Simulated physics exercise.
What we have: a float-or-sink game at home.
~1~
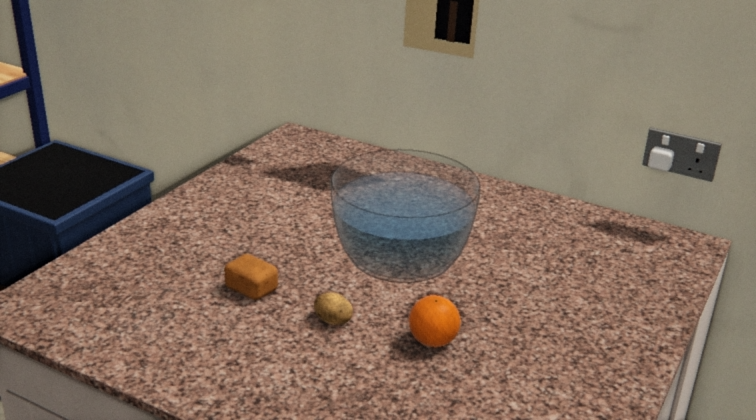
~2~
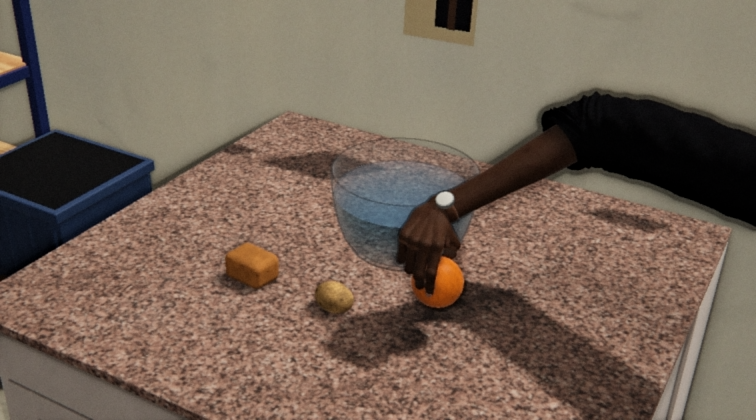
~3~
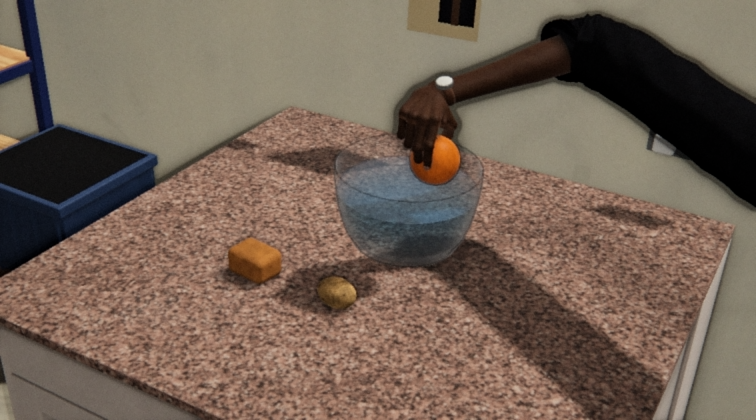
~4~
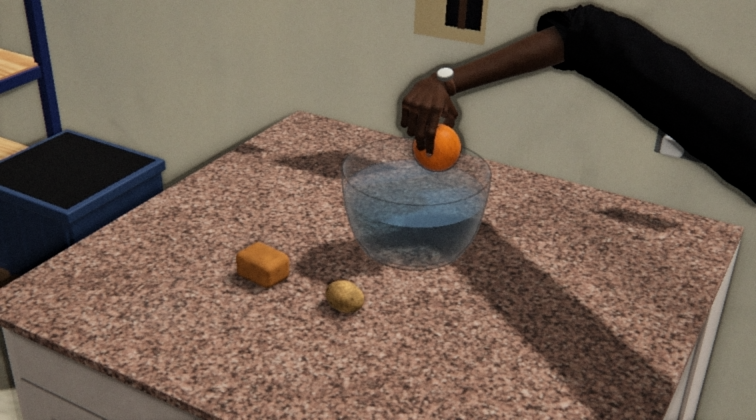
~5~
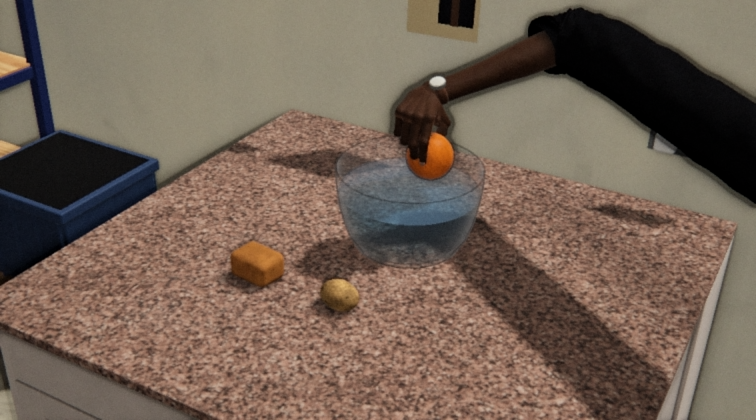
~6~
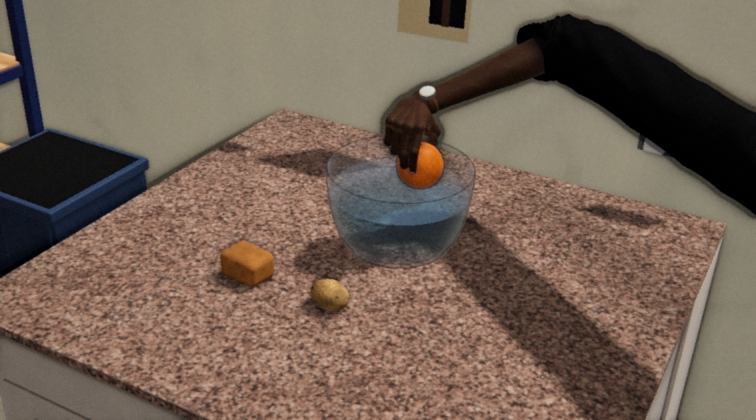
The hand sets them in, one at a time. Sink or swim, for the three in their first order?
Left stays at the surface; middle goes to the bottom; right stays at the surface.
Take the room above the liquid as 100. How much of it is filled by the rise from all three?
About 18 per cent.
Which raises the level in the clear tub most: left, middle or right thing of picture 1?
It is the right object.
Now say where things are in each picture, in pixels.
The first picture shows the row from the left; bread roll (251, 277); potato (333, 309); orange (435, 321).
The second picture shows a hand picks up the orange; orange (438, 282); potato (334, 297).
In the third picture, it is carried over; orange (435, 159); bread roll (254, 261).
In the fourth picture, it is above the clear tub; orange (437, 147); potato (344, 297).
The fifth picture shows it comes down; orange (430, 156); bread roll (257, 264).
In the sixth picture, it is just over the surface; bread roll (247, 264); potato (329, 295); orange (420, 165).
Shortly, the orange bobs at the top.
Then, the potato ends at the bottom.
At the finish, the bread roll bobs at the top; afloat, bread roll and orange.
